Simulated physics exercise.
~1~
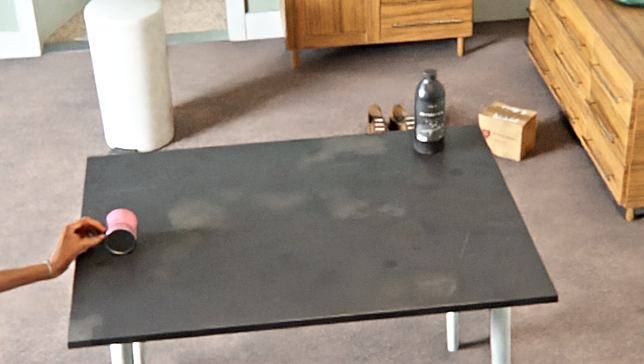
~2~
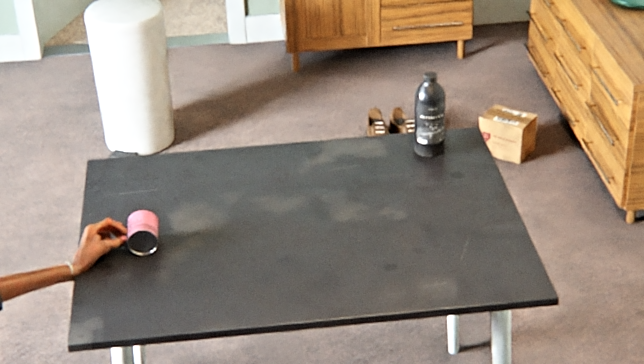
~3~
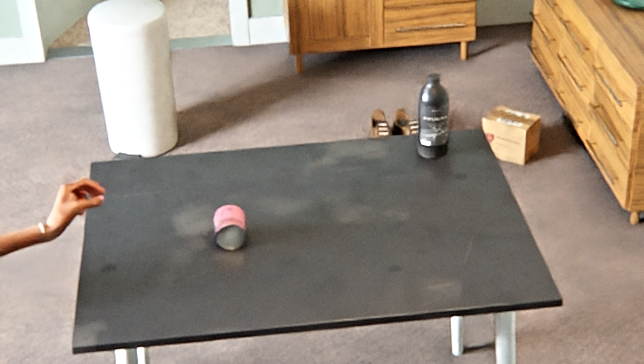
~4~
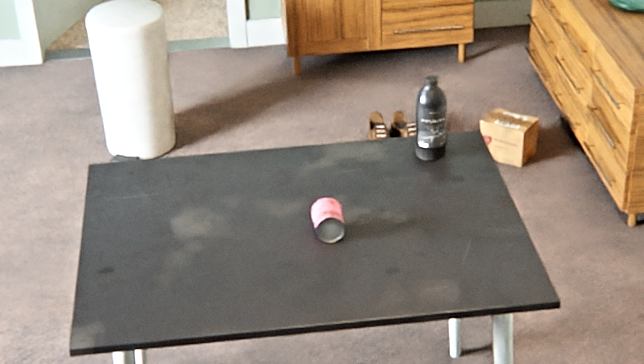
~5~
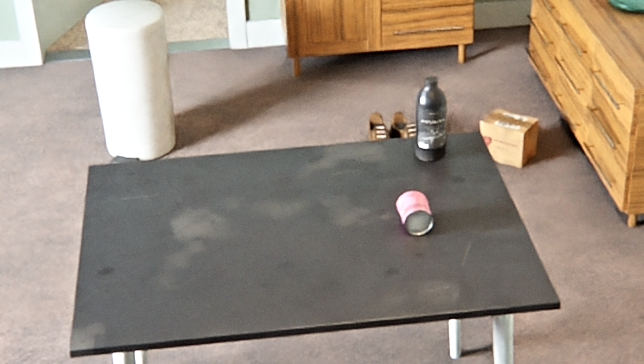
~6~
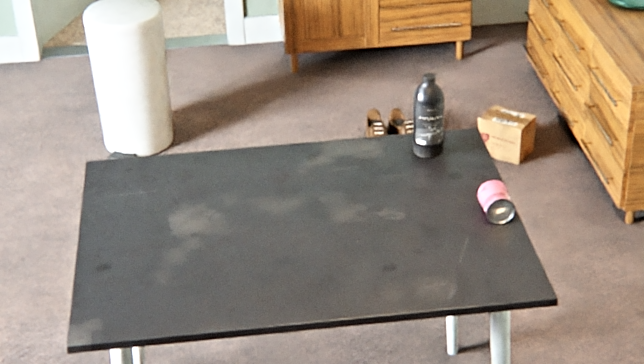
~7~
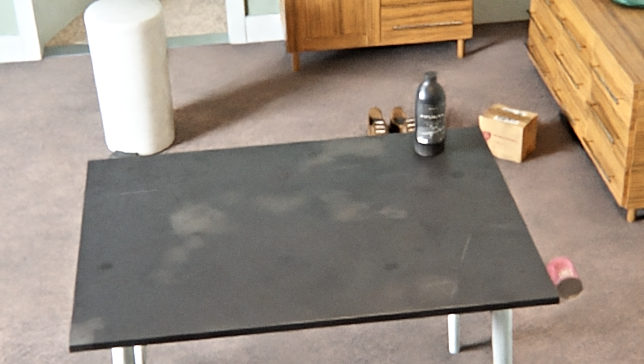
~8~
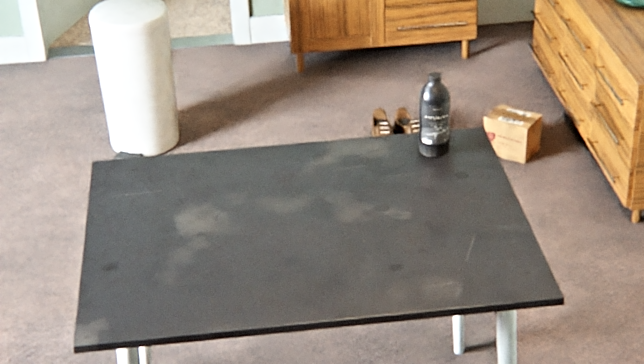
In a carpeted room seen from above, a dark, scuffed table stands before wooden drawers, with a white cylinder behind it at left and a small cardboard box on the floor at right. A black bottle stands near the table's far right corner, and a hand at the left touches a pink tin lying on its side. The hand sends the tin rightward, then lets go and draws back out of view. The tin travels on across the tabletop, passing in front of the bottle. It goes over the right edge and drops beside the table, finally disappearing from sight while the bottle stays standing.
